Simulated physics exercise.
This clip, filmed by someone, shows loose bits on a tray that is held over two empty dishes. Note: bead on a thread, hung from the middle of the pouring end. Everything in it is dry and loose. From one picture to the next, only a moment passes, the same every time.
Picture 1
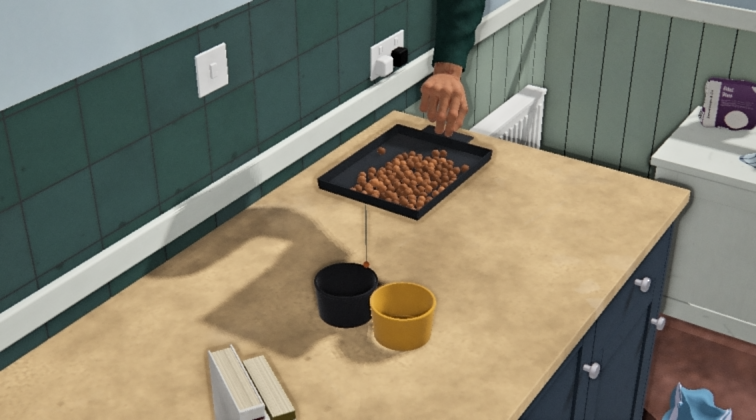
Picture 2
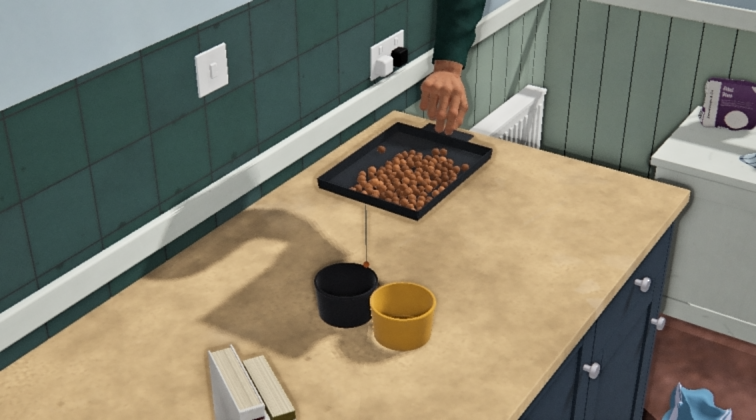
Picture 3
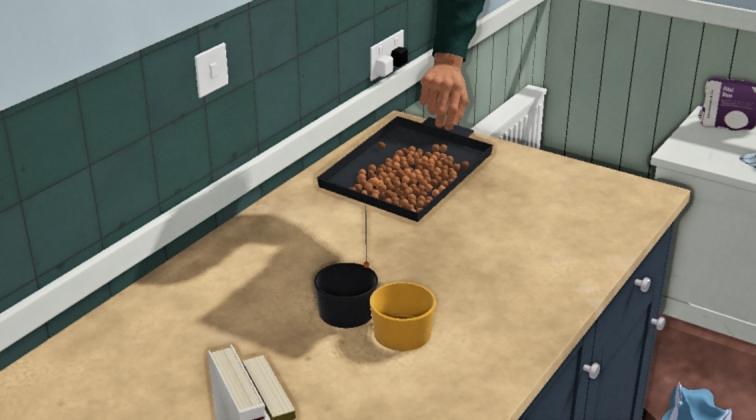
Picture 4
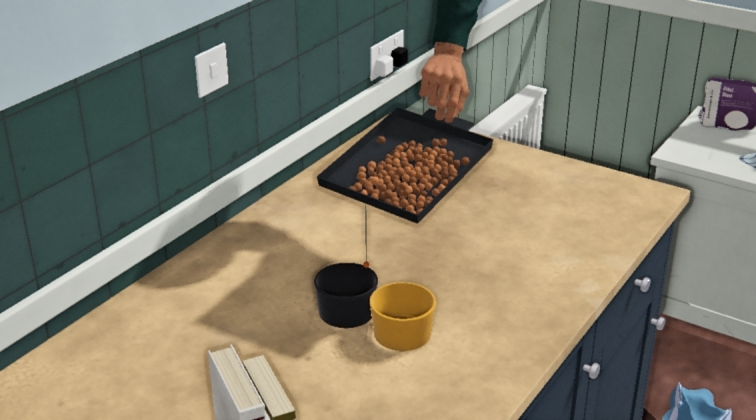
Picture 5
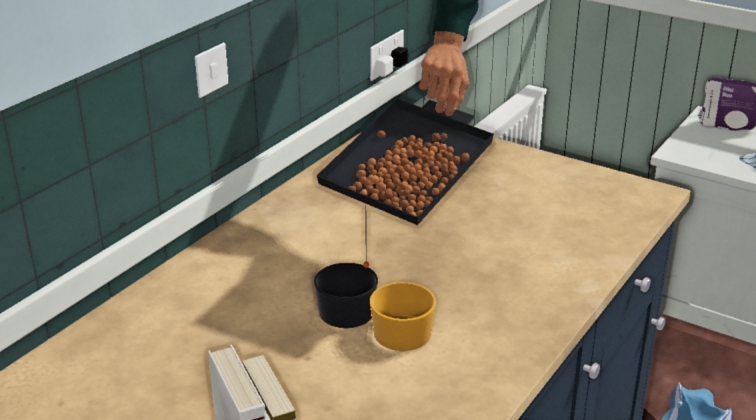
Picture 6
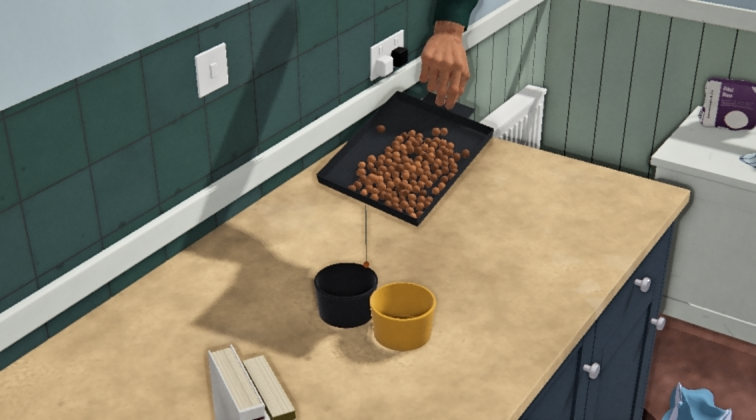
The clip opens on a hand holding a dark tray of hazelnuts level above a wooden counter, with a black dish and a yellow dish below and a bead hanging on a thread. The hand gradually raises the far end, tilting the tray toward its lower right corner, while the nuts barely shift.
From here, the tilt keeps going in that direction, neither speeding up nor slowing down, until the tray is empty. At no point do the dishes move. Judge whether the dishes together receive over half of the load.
The caught share tops half.
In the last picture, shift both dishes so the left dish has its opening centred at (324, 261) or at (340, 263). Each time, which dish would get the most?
First place: The rightmost one; second place: The rightmost one.
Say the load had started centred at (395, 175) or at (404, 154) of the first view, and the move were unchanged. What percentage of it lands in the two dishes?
The first start yields 70 per cent, the second 70 per cent.
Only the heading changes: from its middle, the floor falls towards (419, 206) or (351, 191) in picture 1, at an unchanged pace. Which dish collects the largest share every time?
It would be the right-side one to begin with, and after that the left-side one.
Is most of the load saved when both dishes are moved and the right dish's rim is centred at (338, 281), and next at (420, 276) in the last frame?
Try 1: A lesser share; try 2: A lesser share.
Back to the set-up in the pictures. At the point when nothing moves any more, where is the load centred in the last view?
The centre ends up roughly at (401, 324).
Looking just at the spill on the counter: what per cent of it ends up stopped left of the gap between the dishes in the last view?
Estimate: About 40 in every hundred.
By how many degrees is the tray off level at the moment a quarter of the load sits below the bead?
The tilt is near 110° by then.
Shortly afterwards, tray tipped steeply; all but a few on the tray; only a few in the right dish; only a few in the air.
Next, tray tipped past a quarter turn; the bulk on the tray; a little in the right dish; a little in the air.
Some moments later, tray tipped past a quarter turn; the bulk in the right dish; a little in the left dish; a little outside both.
In the end, tray tipped past a quarter turn; the bulk in the right dish; a little in the left dish; a little outside both.
